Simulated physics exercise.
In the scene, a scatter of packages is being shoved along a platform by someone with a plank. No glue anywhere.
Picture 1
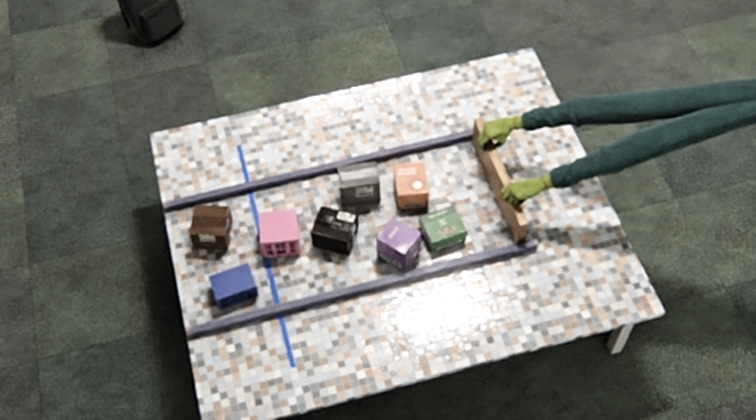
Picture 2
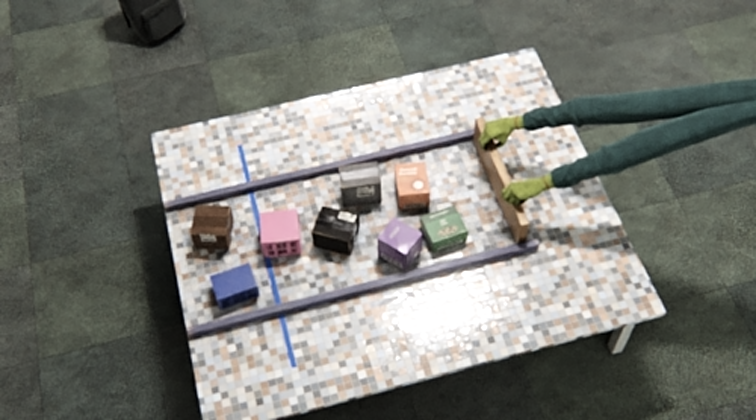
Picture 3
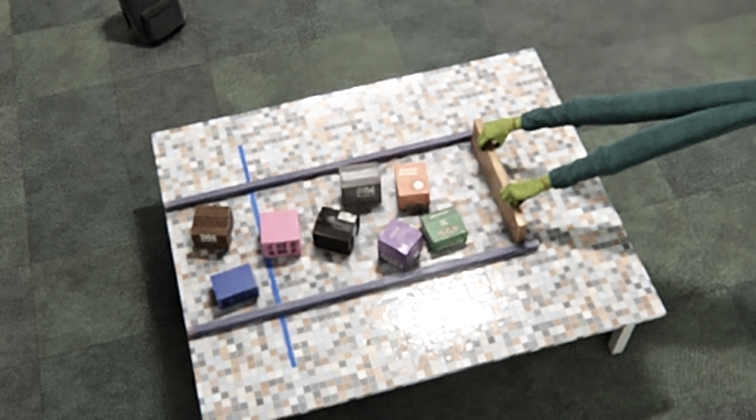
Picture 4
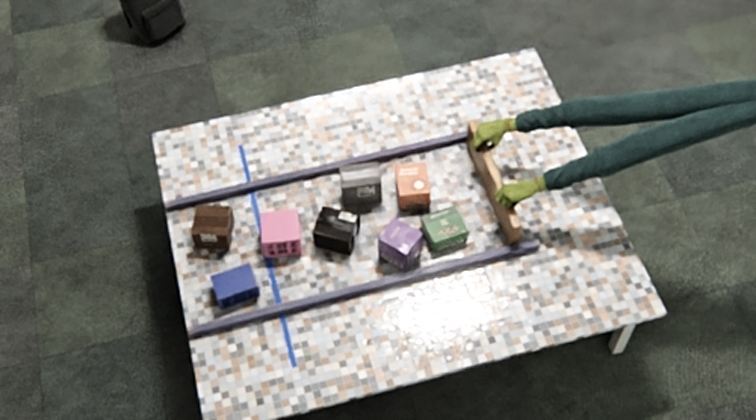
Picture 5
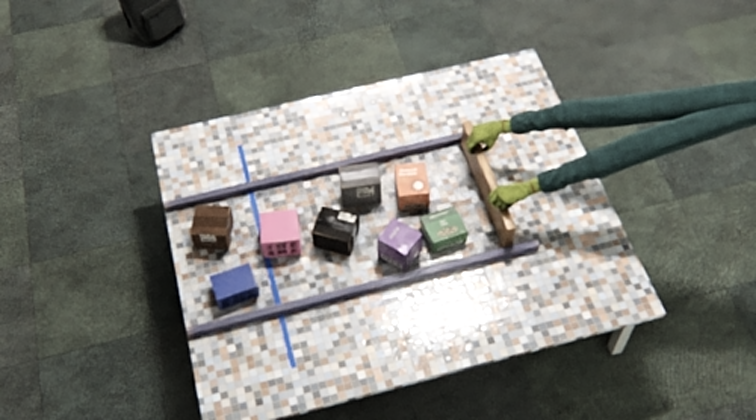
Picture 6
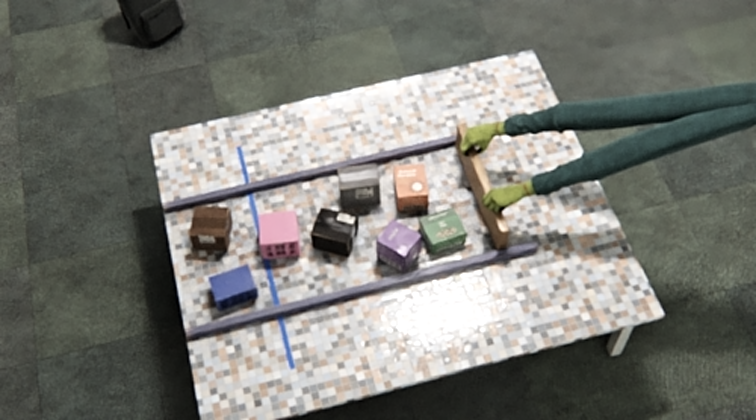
Gloved hands slide a wooden plank slightly left across a table toward several still, colourful boxes.
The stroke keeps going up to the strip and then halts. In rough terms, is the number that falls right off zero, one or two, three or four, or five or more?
Watching this, the number dropping off is one to two.
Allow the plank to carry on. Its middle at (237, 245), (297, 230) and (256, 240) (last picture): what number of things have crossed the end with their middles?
3; 0; 2.
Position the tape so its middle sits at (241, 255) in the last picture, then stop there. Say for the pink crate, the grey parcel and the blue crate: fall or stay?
In the end the pink crate drops, the grey parcel keeps its place and the blue crate drops.
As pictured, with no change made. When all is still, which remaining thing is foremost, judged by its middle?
Blue crate, foremost.
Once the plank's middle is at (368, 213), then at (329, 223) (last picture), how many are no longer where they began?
Answer - first 6, then 7.
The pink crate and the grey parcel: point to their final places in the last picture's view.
The pink crate stops around (185, 245); the grey parcel around (203, 211).
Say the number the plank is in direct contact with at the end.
That comes to 2.
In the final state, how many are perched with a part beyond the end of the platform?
As for overhanging, the count is 2.
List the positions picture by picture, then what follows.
The first frame shows brown parcel (212, 227); blue crate (234, 286); pink crate (280, 233); plank (499, 180); tape (264, 248).
The second frame shows blue crate (235, 286); purple box (400, 245).
The third frame shows pink crate (281, 233); grey parcel (361, 185).
The fourth frame shows brown parcel (213, 227); orange box (413, 186).
The fifth frame shows blue crate (235, 286); black parcel (336, 231).
The sixth frame shows brown parcel (212, 228); blue crate (234, 287); pink crate (280, 235); plank (481, 186); tape (263, 249).
A little later, none off yet; brown parcel at rest near (212, 228); blue crate at rest near (234, 287); pink crate at rest near (280, 235).
Next, none off yet; brown parcel moving near (208, 228); blue crate at rest near (234, 287); pink crate shifted about its own width near (244, 235).
When it is over, the number that fall off is one or two; down, brown parcel.
